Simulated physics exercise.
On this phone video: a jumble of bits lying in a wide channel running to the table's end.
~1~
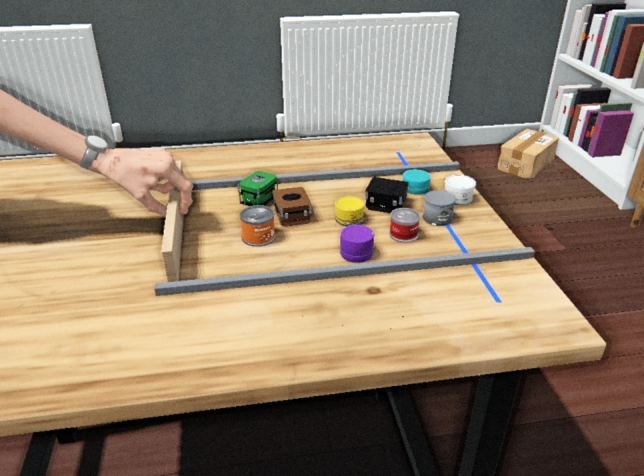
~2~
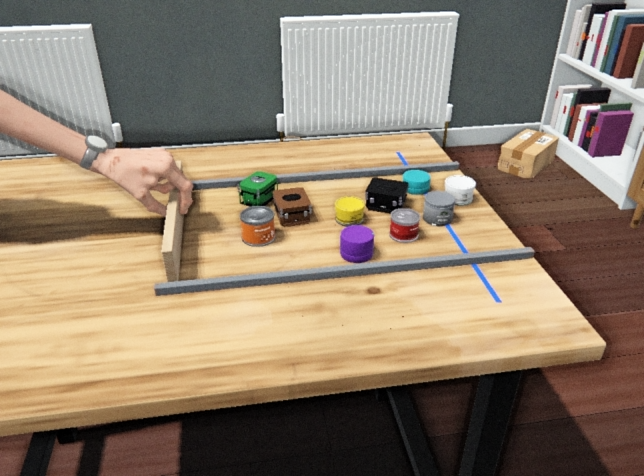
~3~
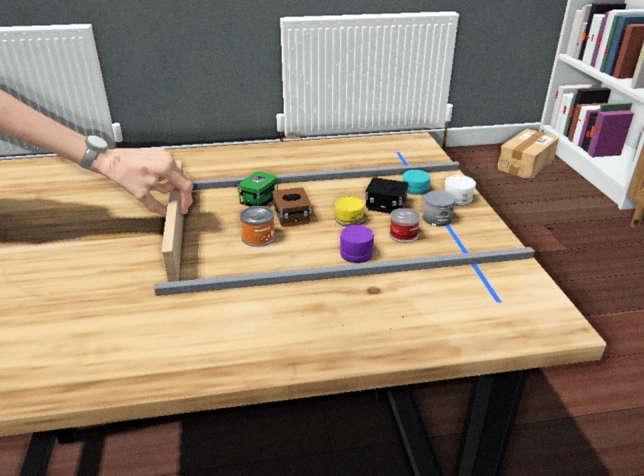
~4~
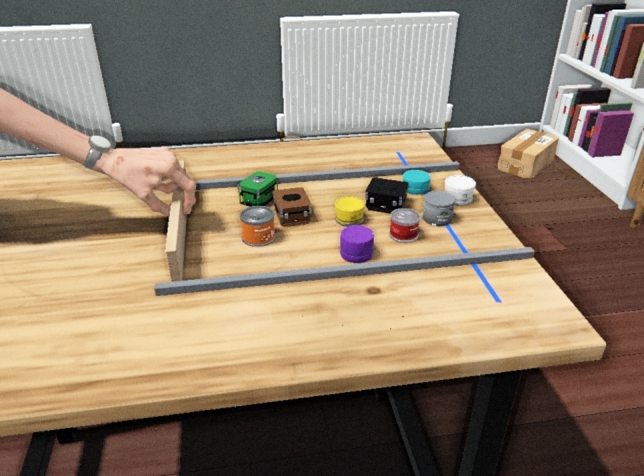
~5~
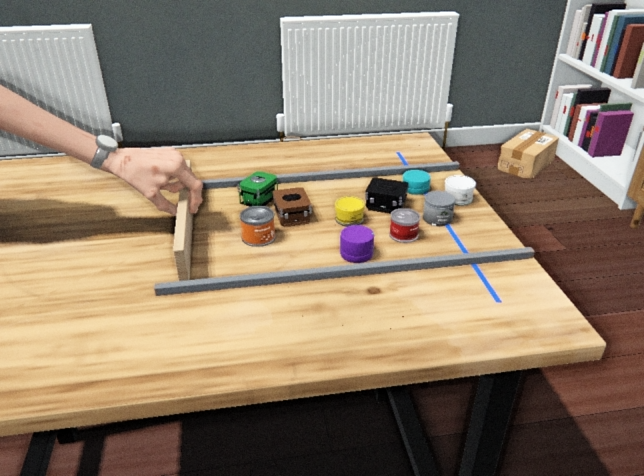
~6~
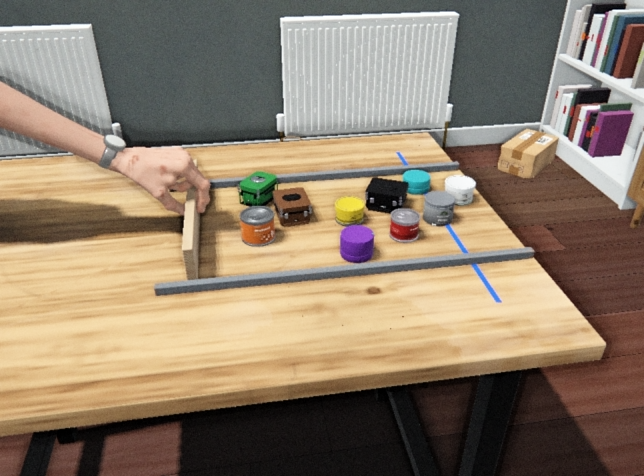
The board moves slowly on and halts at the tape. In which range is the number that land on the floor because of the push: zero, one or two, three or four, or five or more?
In the range one or two.
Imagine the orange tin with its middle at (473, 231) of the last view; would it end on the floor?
From that start, the object then is safe.
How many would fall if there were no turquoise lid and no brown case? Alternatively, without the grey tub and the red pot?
Tally of falls: 1 for the first try, 1 for the second.
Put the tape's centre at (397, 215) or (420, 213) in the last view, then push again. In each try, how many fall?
Well, you'd get 0 the first time and 1 the second time.
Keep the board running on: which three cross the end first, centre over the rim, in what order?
Order, earliest first: White tin, grey tub, black case.
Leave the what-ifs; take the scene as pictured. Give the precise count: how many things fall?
Result: A total of 2.
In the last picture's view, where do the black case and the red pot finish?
The first comes to rest at (476, 188), and the second at (489, 221).
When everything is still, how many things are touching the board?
My count gives 4.
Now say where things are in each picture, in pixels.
In the first frame, white tin (459, 190); grey tub (439, 208); turquoise lid (416, 182); board (176, 216); tape (438, 211).
In the second frame, grey tub (439, 209); green case (259, 189).
In the third frame, turquoise lid (416, 182); yellow pot (350, 212).
In the fourth frame, white tin (459, 190); brown case (292, 207).
In the fifth frame, grey tub (439, 209); orange tin (258, 226).
In the sixth frame, white tin (459, 190); grey tub (439, 209); turquoise lid (416, 182); board (193, 215); tape (438, 211).
Soon after, none off yet; white tin at rest near (459, 190); grey tub at rest near (439, 209); turquoise lid at rest near (416, 182).
In the end, the number that fall off is one or two; gone, grey tub and white tin.
